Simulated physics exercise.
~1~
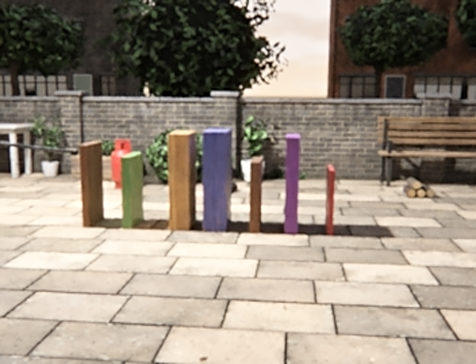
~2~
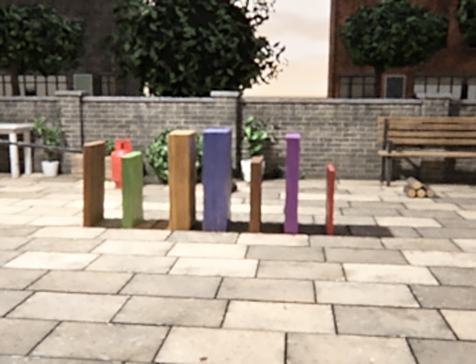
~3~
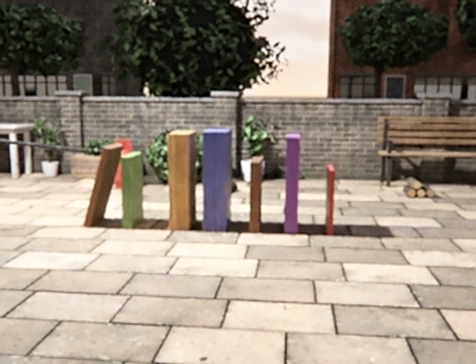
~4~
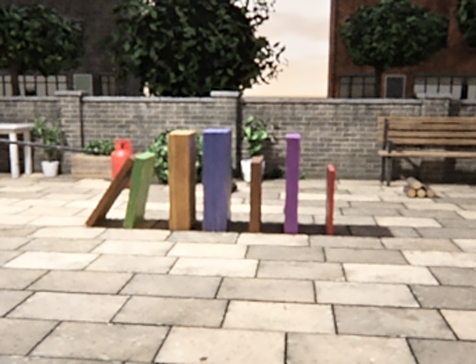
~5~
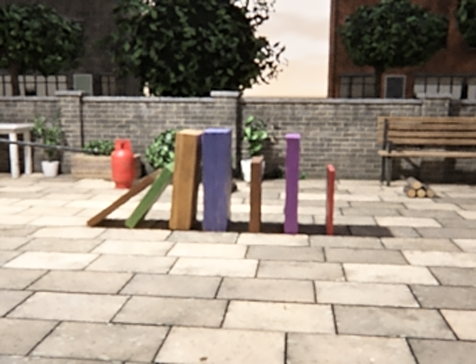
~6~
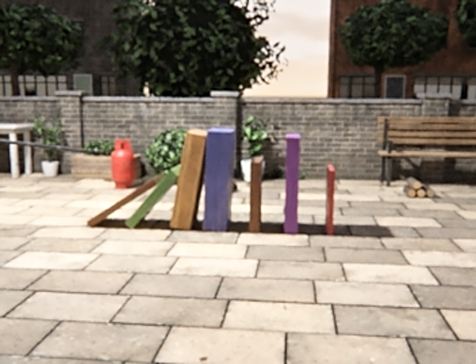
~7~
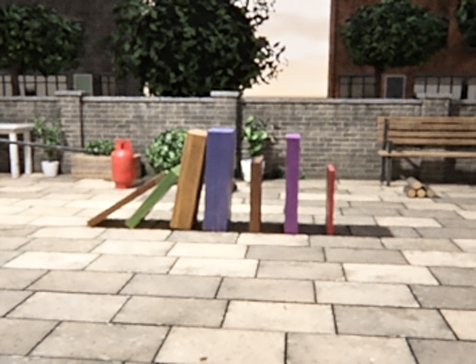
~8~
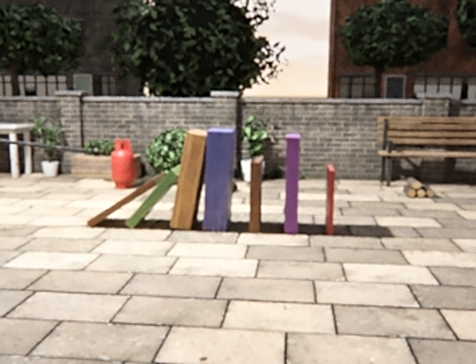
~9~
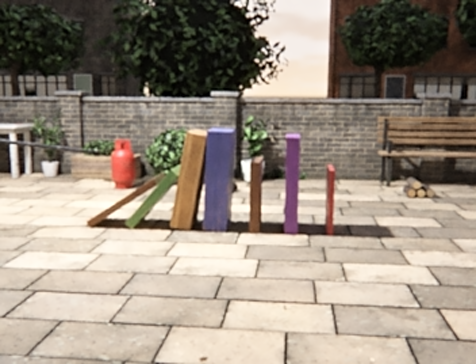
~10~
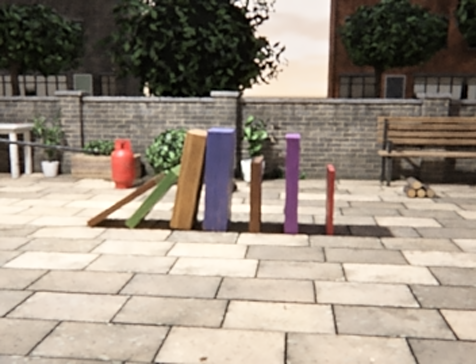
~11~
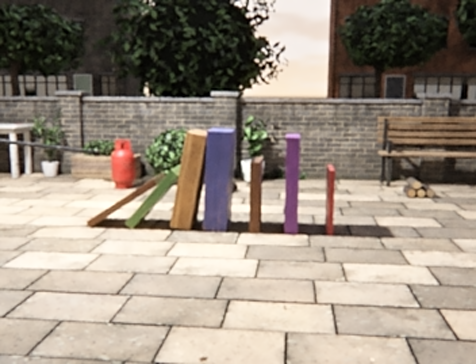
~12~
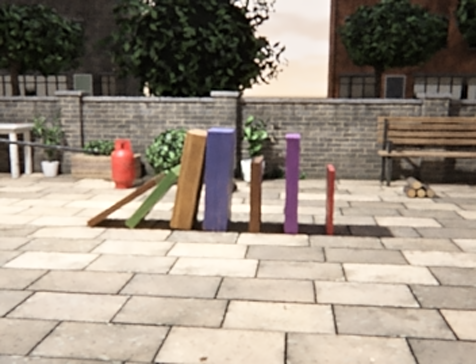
Brown board toppling right into a green one, which slumps and tilts a thick board against a blue one that stays upright.
